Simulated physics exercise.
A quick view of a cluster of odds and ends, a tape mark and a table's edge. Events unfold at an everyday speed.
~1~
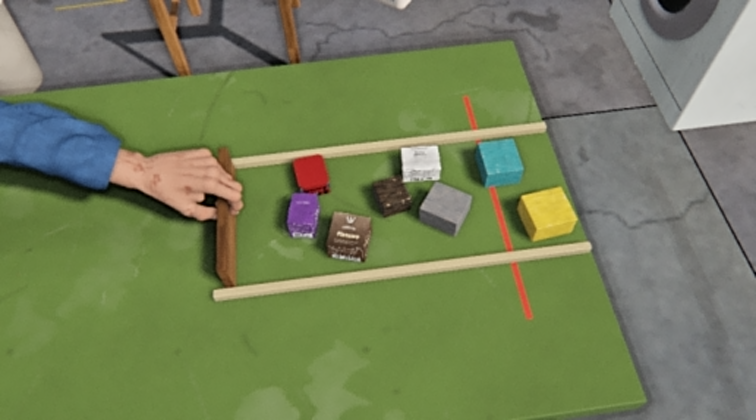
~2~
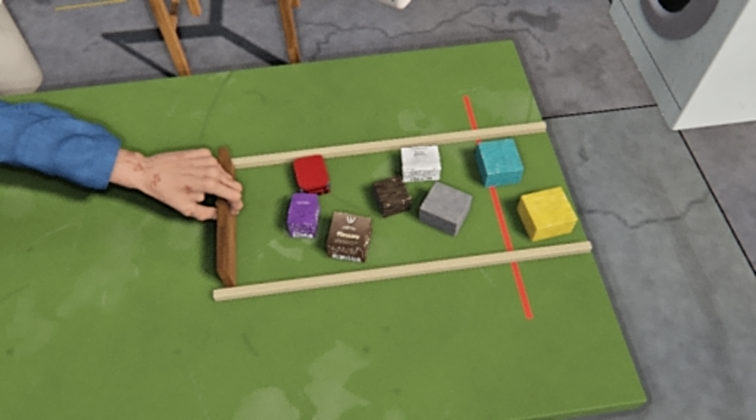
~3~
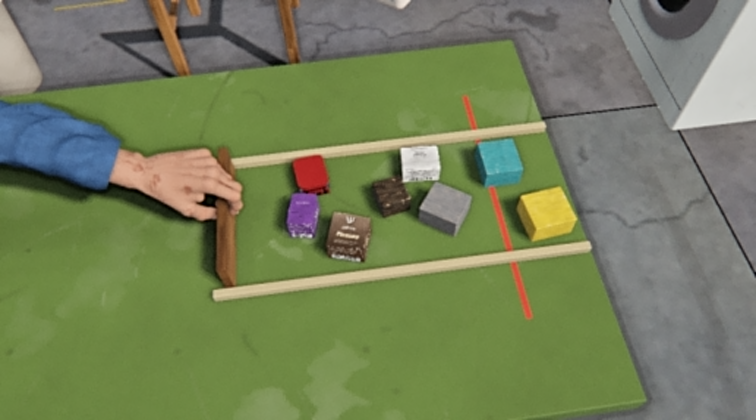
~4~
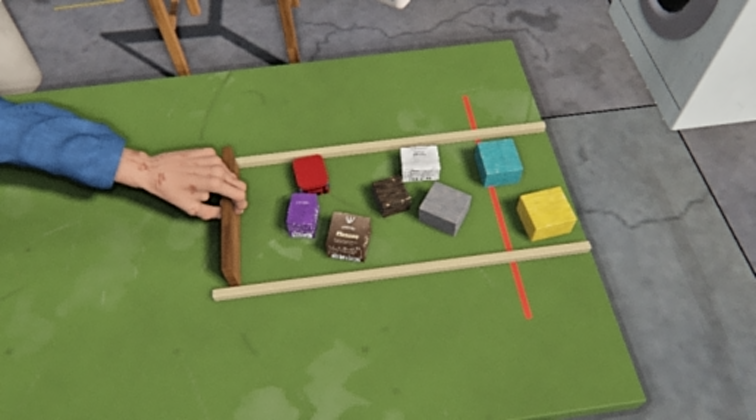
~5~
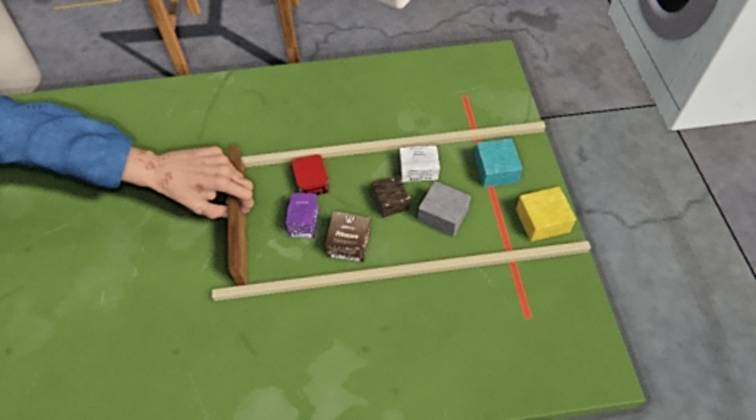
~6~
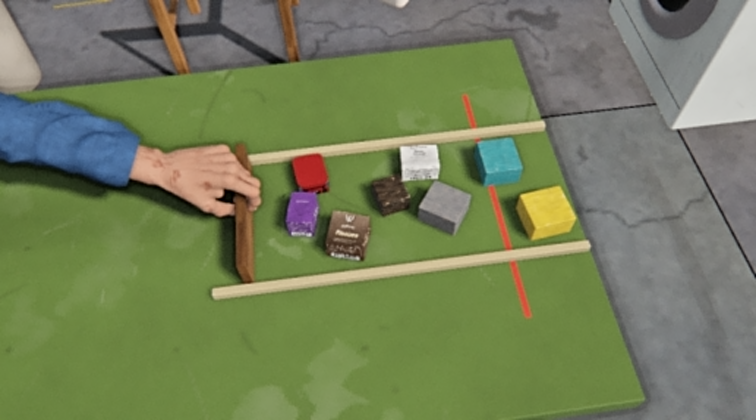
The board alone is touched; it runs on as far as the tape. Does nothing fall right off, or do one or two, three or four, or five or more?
One or two fall off.
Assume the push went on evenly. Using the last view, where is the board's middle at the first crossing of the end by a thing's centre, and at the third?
(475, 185), later (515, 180).
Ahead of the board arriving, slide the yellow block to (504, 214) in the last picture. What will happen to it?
The answer: It ends up below.
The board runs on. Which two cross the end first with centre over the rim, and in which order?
First the yellow block, and second the turquoise block.
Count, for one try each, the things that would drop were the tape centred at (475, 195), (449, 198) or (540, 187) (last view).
The counts would be 0, 0 and 5.
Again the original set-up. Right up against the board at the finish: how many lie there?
3.
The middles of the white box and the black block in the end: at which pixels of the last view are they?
First at (528, 141); second at (528, 168).
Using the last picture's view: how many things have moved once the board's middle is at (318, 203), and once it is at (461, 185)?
At the first point the count is 3, at the second it's 8.
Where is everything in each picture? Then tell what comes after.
The first frame shows yellow block (546, 214); turquoise block (499, 163); grey block (445, 209); board (227, 216); tape (494, 194).
The second frame shows turquoise block (499, 163); board (227, 216).
The third frame shows grey block (445, 209); black block (391, 196).
The fourth frame shows yellow block (546, 214); red case (312, 176).
The fifth frame shows turquoise block (498, 163); white box (419, 164).
The sixth frame shows yellow block (545, 213); turquoise block (498, 162); grey block (444, 208); board (245, 212); tape (493, 193).
Soon after, none off yet; yellow block at rest near (545, 213); turquoise block at rest near (498, 162); grey block at rest near (444, 208).
After that, none off yet; yellow block at rest near (545, 213); turquoise block at rest near (498, 162); grey block displaced a little near (455, 209).
And then, none off yet; yellow block displaced a little near (564, 212); turquoise block displaced about its own width near (534, 161); grey block displaced well along near (515, 204).
In the end, the number that fall off is one or two; gone, turquoise block and yellow block.
